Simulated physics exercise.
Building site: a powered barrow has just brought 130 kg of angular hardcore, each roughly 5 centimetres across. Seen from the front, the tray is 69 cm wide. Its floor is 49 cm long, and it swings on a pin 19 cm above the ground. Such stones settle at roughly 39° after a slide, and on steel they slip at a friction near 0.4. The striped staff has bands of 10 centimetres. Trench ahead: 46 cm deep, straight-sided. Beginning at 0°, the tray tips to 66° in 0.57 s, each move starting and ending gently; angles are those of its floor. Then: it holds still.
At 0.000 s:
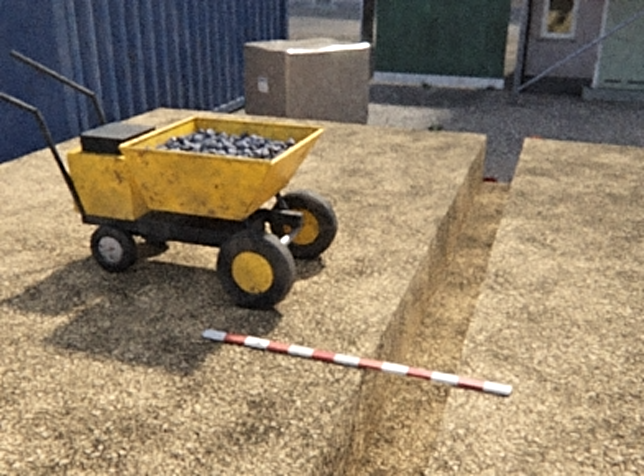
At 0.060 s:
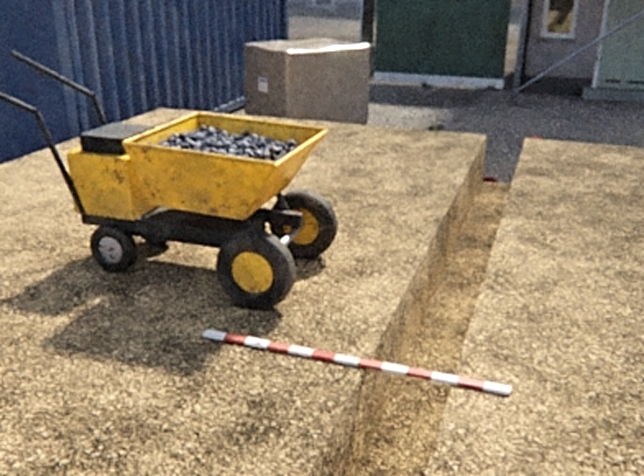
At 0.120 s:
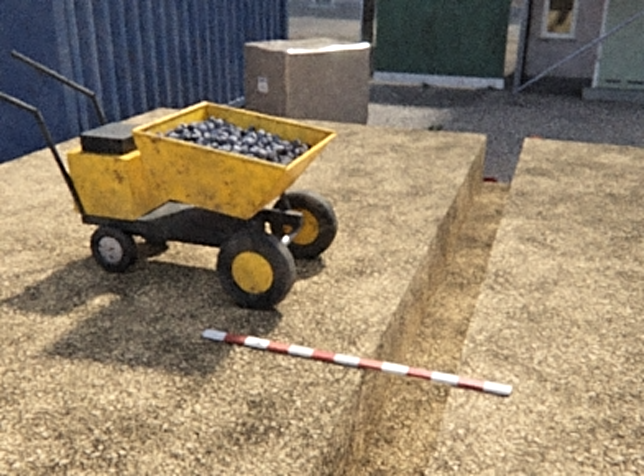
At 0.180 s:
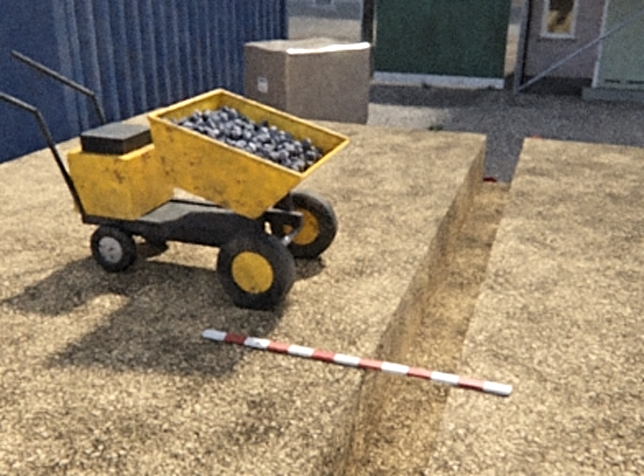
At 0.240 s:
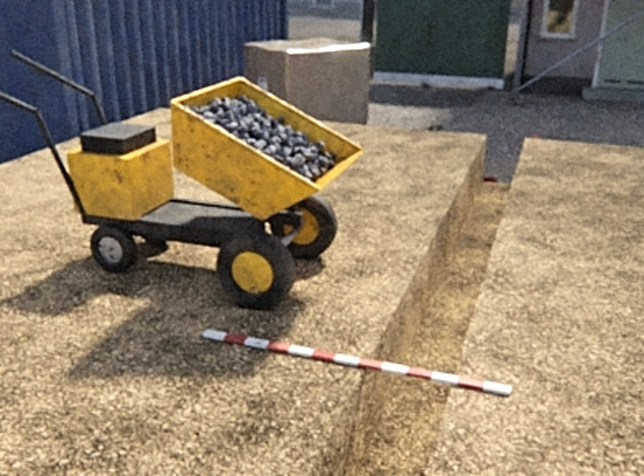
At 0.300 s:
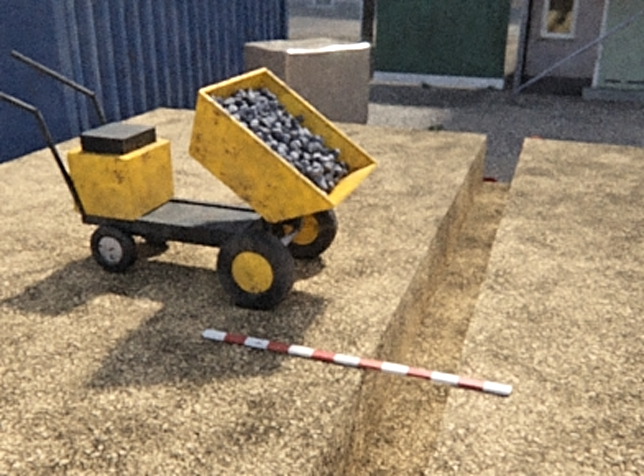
The yellow tray of a small barrow tilts steadily forward with its load of grey stones.
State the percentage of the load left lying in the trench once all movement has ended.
The share left there is about 54 per cent.
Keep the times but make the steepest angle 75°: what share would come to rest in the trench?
The trench would hold about 75% of it.
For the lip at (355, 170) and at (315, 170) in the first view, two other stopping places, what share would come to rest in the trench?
The first gives about 10 percent and the second about 30 percent.
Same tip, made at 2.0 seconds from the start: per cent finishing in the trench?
About 30 percent, I'd say.
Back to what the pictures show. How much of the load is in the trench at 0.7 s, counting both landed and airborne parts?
Some 10 per cent of the load by that point.
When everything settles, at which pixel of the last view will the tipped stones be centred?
Look at roughly (442, 373).
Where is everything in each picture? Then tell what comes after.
In the first frame, lip at (271, 163), floor tilted 0°, highest stones at (218, 140).
In the second frame, lip at (275, 165), floor tilted 2°, highest stones at (207, 137); the stones move at 0.5 m/s on average.
In the third frame, the tray is at 8°, its lip at (286, 169); the top of the load is at (200, 127); the stones move at 1.0 m/s on average.
In the fourth frame, lip at (301, 177), floor tilted 16°, highest stones at (211, 115); the stones move at 1.3 m/s on average.
In the fifth frame, the tray is at 25°, its lip at (319, 190); the top of the load is at (229, 104); the stones move at 1.5 m/s on average.
In the sixth frame, lip at (335, 206), floor tilted 36°, highest stones at (251, 95); the stones move at 1.6 m/s on average.
After 0.4 s the floor is at 56°; 100 % in the tray; the foremost stones are at (360, 209).
After 0.7 s the floor is at 66°; 86 % in the tray, 2 % short of the trench, 12 % in the trench; the foremost stones are at (438, 295).
After 1.0 s the floor is at 66°; 46 % in the tray, 2 % short of the trench, 44 % in the trench, 8 % past the trench; the foremost stones are at (591, 316).
After 3.0 s the floor is at 66°; 36 % in the tray, 2 % short of the trench, 54 % in the trench, 7 % past the trench; the foremost stones are past the picture's edge.
